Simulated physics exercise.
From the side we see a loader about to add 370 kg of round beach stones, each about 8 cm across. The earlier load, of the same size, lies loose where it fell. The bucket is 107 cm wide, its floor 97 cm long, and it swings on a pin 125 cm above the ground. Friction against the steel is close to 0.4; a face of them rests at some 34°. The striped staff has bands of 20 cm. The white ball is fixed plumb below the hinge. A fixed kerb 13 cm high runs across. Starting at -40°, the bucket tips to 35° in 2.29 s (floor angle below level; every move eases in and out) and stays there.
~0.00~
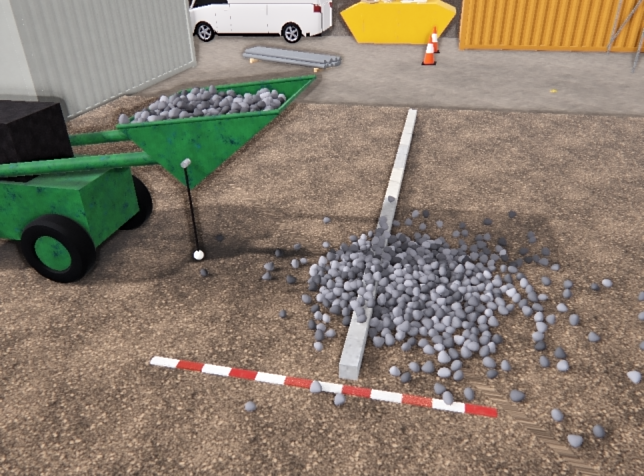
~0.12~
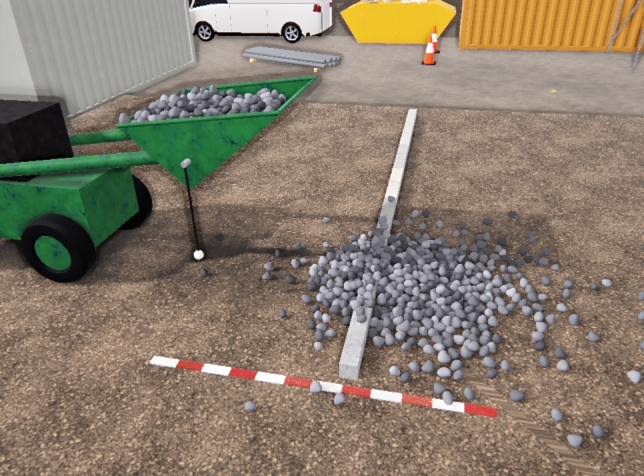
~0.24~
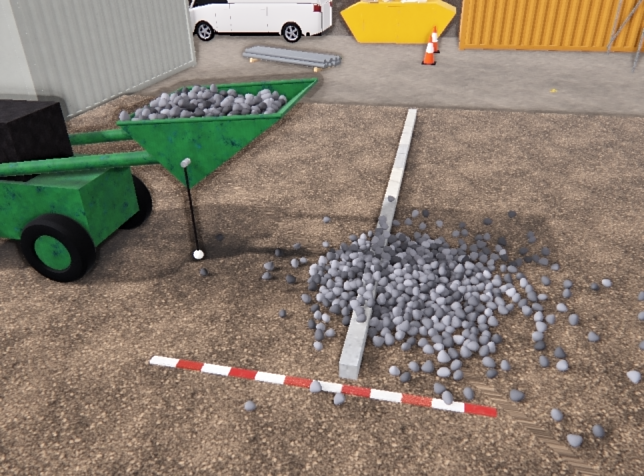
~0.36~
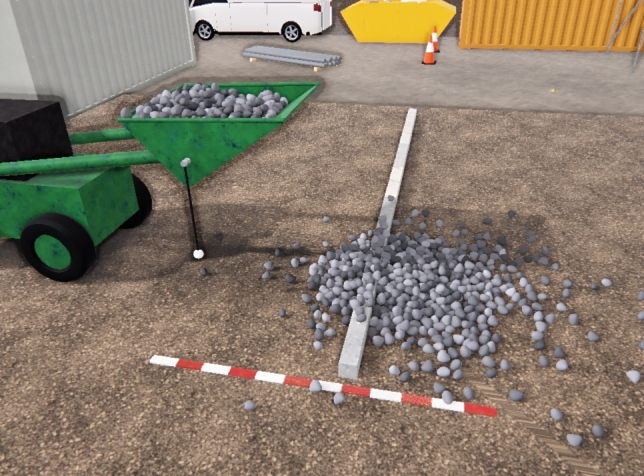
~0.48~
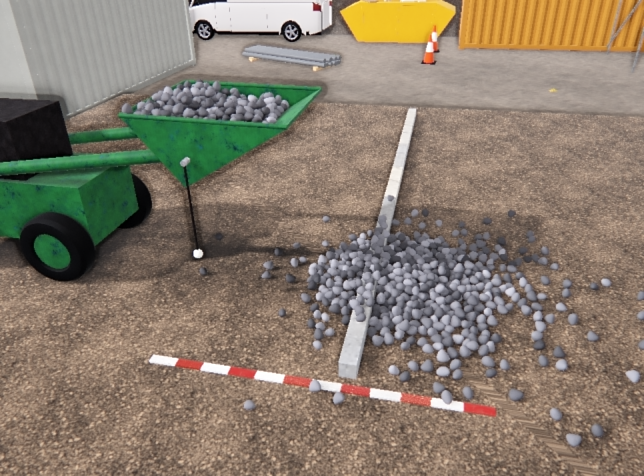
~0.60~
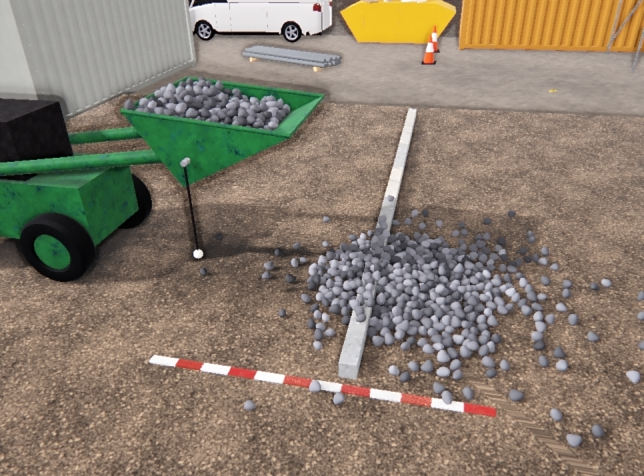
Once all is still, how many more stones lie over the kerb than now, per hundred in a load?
Close to 9 parts in a hundred.
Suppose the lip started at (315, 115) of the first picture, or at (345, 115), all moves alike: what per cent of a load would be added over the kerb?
About 35 and 75 per cent.
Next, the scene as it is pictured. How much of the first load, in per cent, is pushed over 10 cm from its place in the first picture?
Roughly 5 per cent of them.
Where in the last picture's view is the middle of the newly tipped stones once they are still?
Around (335, 267).
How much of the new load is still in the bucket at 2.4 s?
About 20 per cent.
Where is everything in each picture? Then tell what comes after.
Lip at (279, 112), floor tilted -40°, highest stones at (213, 97). The earlier load is highest near (376, 277), 18 cm above ground level, 24 % on this side of the kerb, 76 % over the kerb, in the first picture.
The bucket is at -39°, its lip at (280, 113); the top of the load is at (208, 96); the stones move at 0.0 m/s on average, in the second picture.
Lip at (282, 116), floor tilted -38°, highest stones at (201, 95); the stones move at 0.1 m/s on average, in the third picture.
The bucket is at -35°, its lip at (284, 121); the top of the load is at (184, 93); the stones move at 0.1 m/s on average, in the fourth picture.
The bucket is at -31°, its lip at (287, 127); the top of the load is at (183, 91); the stones move at 0.1 m/s on average, in the fifth picture.
The bucket is at -27°, its lip at (290, 136); the top of the load is at (184, 88); the stones move at 0.2 m/s on average, in the sixth picture.
After 1.7 s the floor is at 23°; in per cent of one load, 97 in the bucket, 27 on this side of the kerb, 76 over the kerb; the foremost stones are at (614, 313).
After 2.4 s the floor is at 35°; in per cent of one load, 21 in the bucket, 102 on this side of the kerb, 77 over the kerb; the foremost stones are at (614, 313).
After 2.7 s the floor is at 35°; in per cent of one load, 0 in the bucket, 119 on this side of the kerb, 81 over the kerb; the foremost stones are at (614, 313).
After 5.3 s the floor is at 35°; in per cent of one load, 0 in the bucket, 116 on this side of the kerb, 85 over the kerb; the foremost stones are at (614, 313). Net gain over the kerb, 9.
